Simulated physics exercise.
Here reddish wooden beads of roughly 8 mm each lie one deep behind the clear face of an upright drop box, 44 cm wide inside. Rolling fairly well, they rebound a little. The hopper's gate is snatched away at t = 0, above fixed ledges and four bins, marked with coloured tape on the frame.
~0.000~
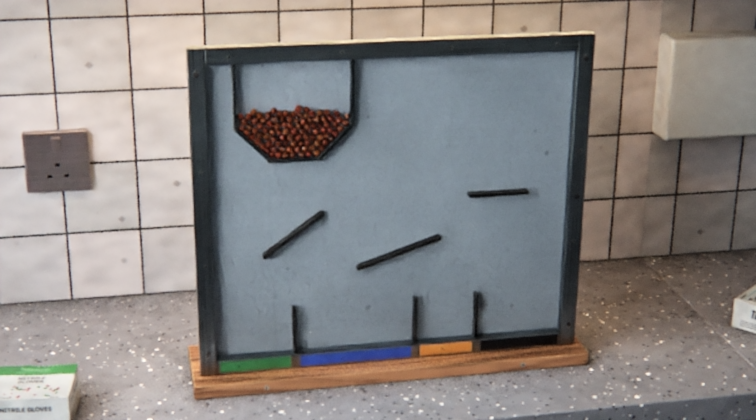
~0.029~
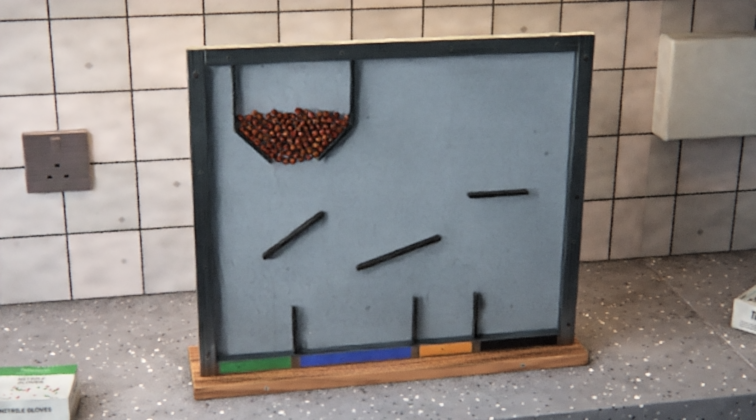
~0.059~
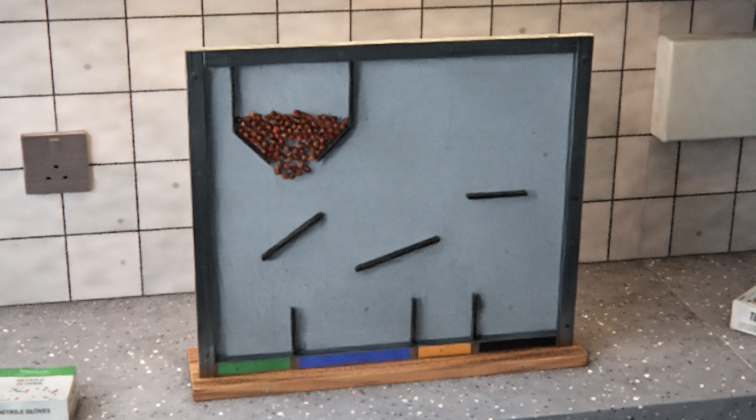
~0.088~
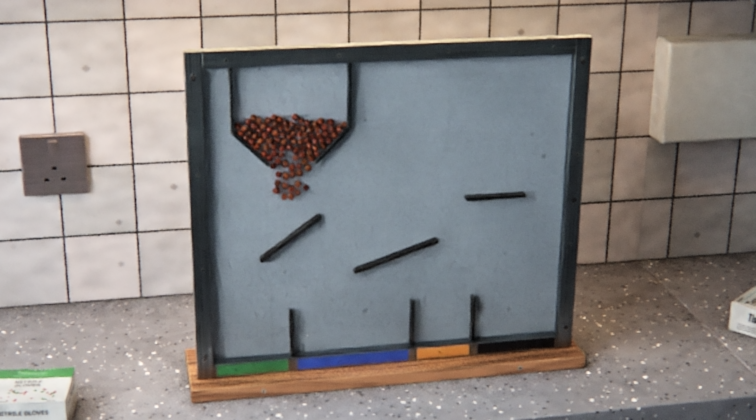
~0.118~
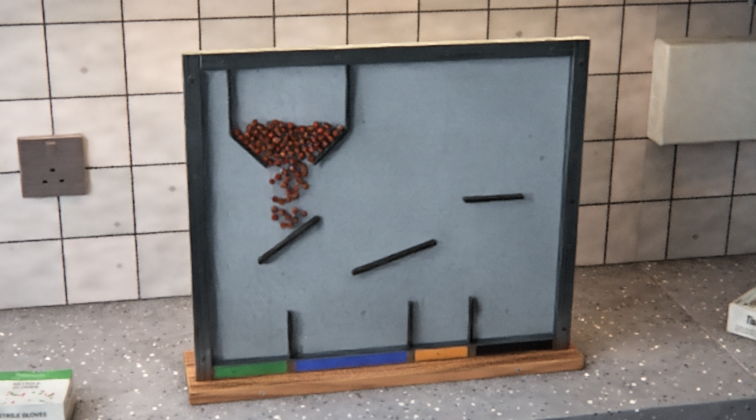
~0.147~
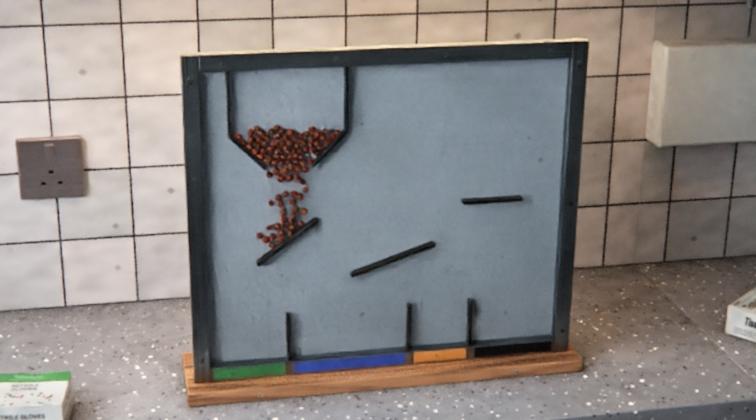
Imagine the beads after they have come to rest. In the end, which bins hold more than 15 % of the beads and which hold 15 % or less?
Orange bin 15 % or less, green bin more than 15 %, blue bin 15 % or less, black bin 15 % or less.
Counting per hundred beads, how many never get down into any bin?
It works out to around 0 percent.
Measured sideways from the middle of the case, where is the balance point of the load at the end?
Roughly 17 centimetres to the left of the centre.
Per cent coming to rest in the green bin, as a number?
Something like 90 in a hundred.
By 0.24 s 75 % have left the hopper; down in the bins, nothing yet.
By 0.34 s 95 % have left the hopper; down in the bins, green 20 %.
By 0.55 s 100 % have left the hopper; down in the bins, green 70 %, blue 5 %.
In the end, by 1.4 s, orange 0 %, green 90 %, blue 10 %, black 0 %.
